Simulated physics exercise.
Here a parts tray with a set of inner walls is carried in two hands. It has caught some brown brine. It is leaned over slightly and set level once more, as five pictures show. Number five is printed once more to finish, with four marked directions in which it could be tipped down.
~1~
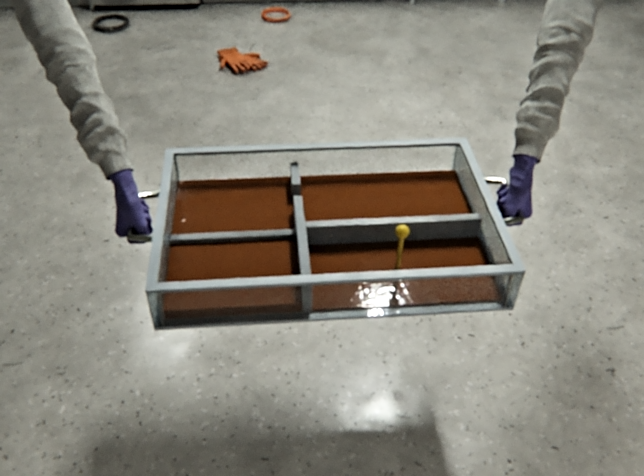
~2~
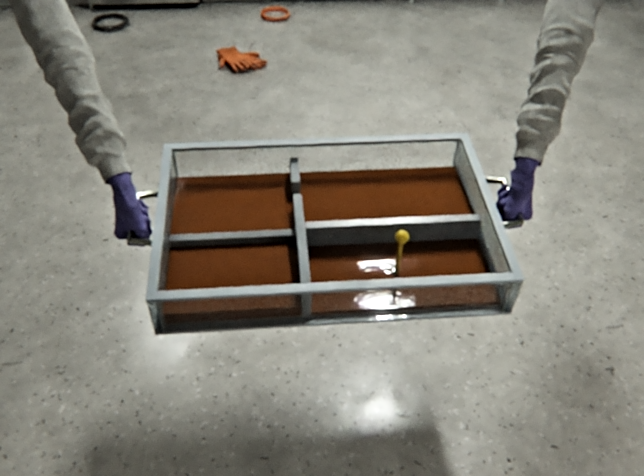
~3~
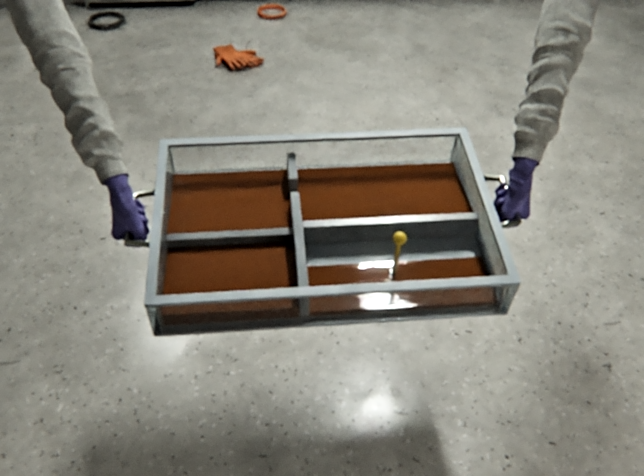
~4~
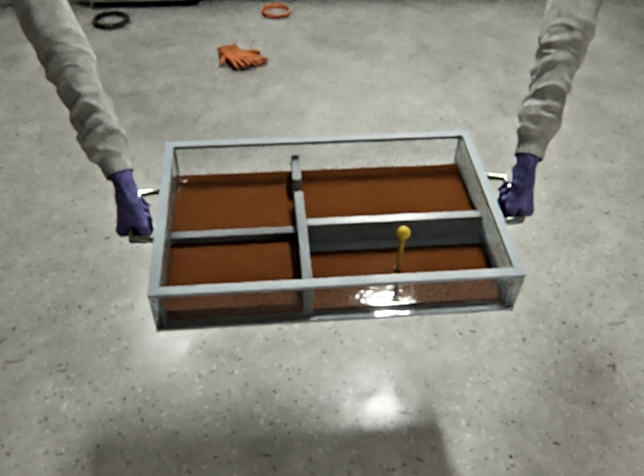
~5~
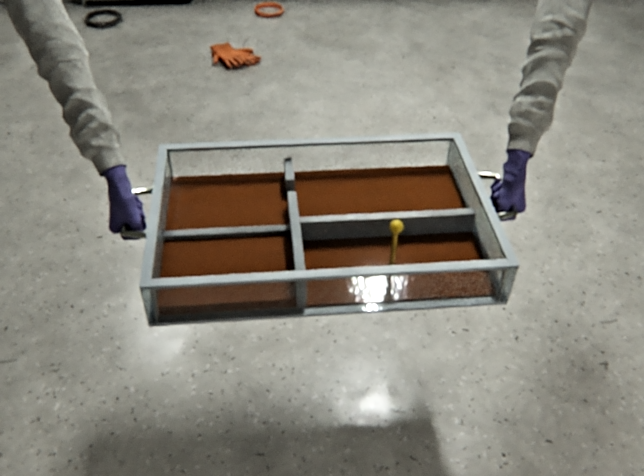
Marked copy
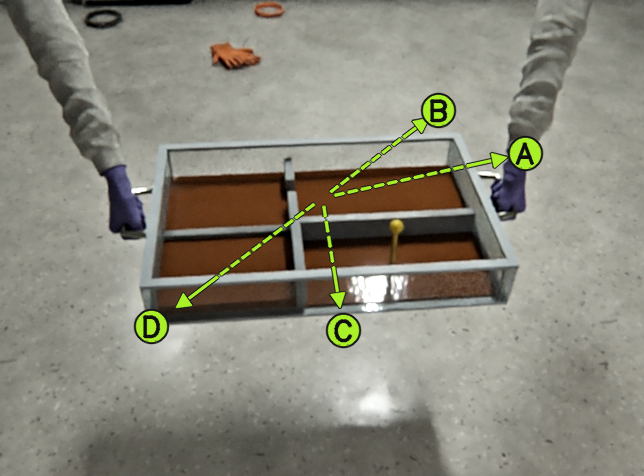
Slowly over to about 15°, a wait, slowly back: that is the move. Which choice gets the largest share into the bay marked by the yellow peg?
Direction A.
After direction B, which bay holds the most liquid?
It is the back right one.
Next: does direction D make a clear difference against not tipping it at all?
No, hardly at all.
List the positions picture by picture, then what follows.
The tray is level; deepest in the front left bay, at (236, 271), shallowest in the front right; yellow peg at (402, 232), in the first frame.
Tipped about 4° down to the front; no wall is crossed, in the second frame.
Tipped about 7° down to the front; no wall is crossed; yellow peg at (400, 239), in the third frame.
Tipped about 4° down to the front; no wall is crossed, in the fourth frame.
The tray is level; deepest in the front left bay, at (230, 267), shallowest in the front right; yellow peg at (396, 227), in the fifth frame.
On the marked copy, A ends at (501, 158); B ends at (424, 121); C ends at (339, 302); D ends at (180, 304).
With A, about 32 % of the liquid ends in the peg's bay; nothing spills.
With B, about 9 % of the liquid ends in the peg's bay; almost none goes over the rim.
With C, about 8 % of the liquid ends in the peg's bay; nothing spills.
With D, about 8 % of the liquid ends in the peg's bay; about 2 % goes over the rim.
